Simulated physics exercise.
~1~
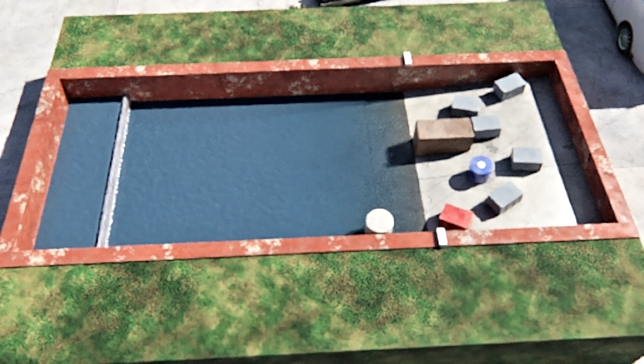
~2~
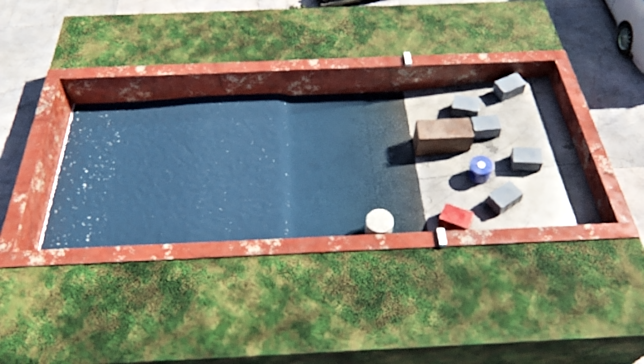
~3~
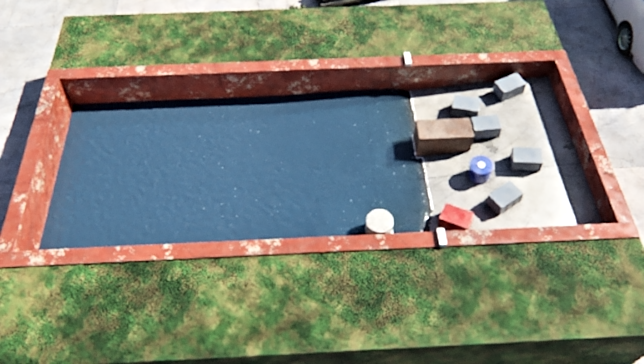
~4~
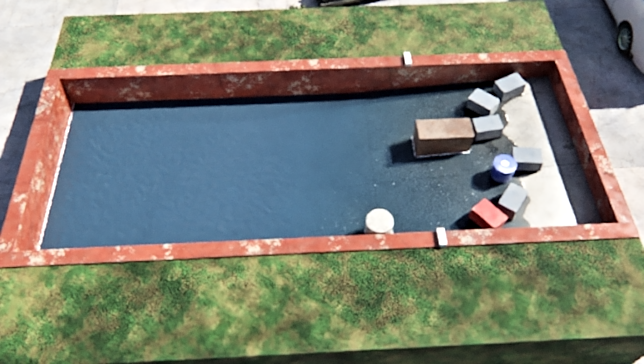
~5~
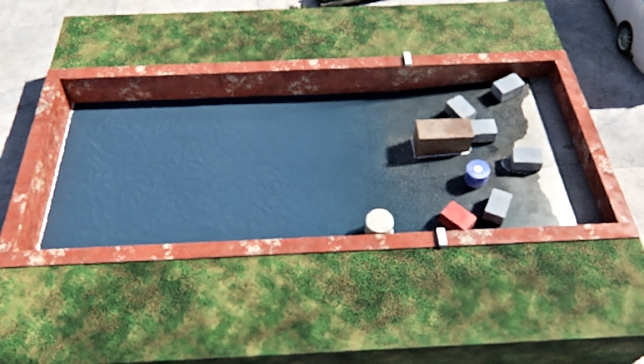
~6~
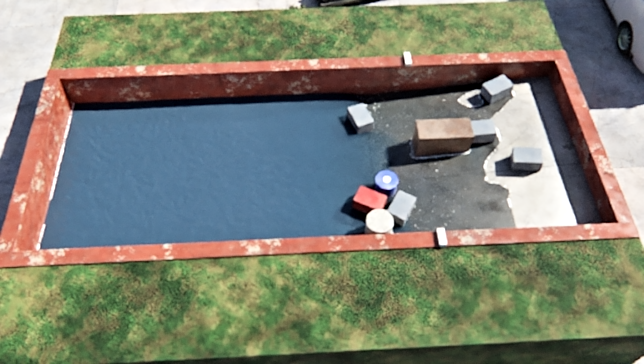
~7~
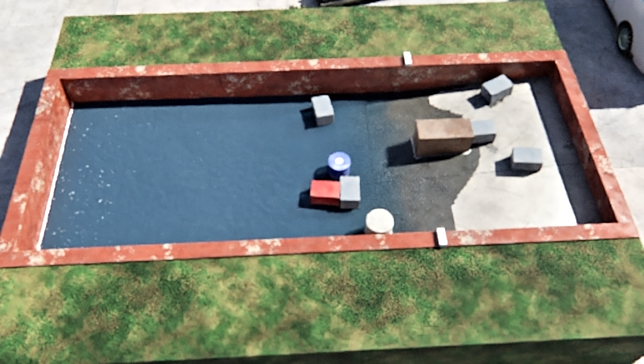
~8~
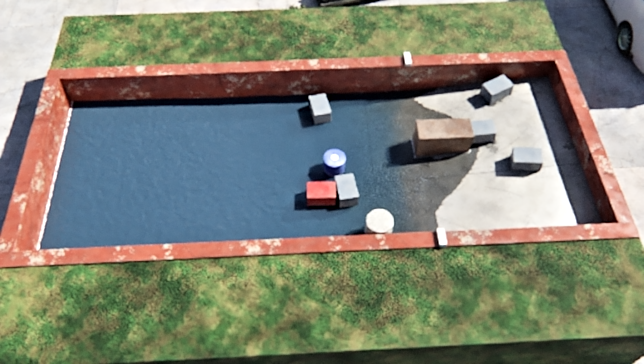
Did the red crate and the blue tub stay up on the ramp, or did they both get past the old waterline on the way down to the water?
They both got past the old waterline. The retreating water drew the red crate and the blue tub down the ramp, and they ended up floating well to the left of the white marks.
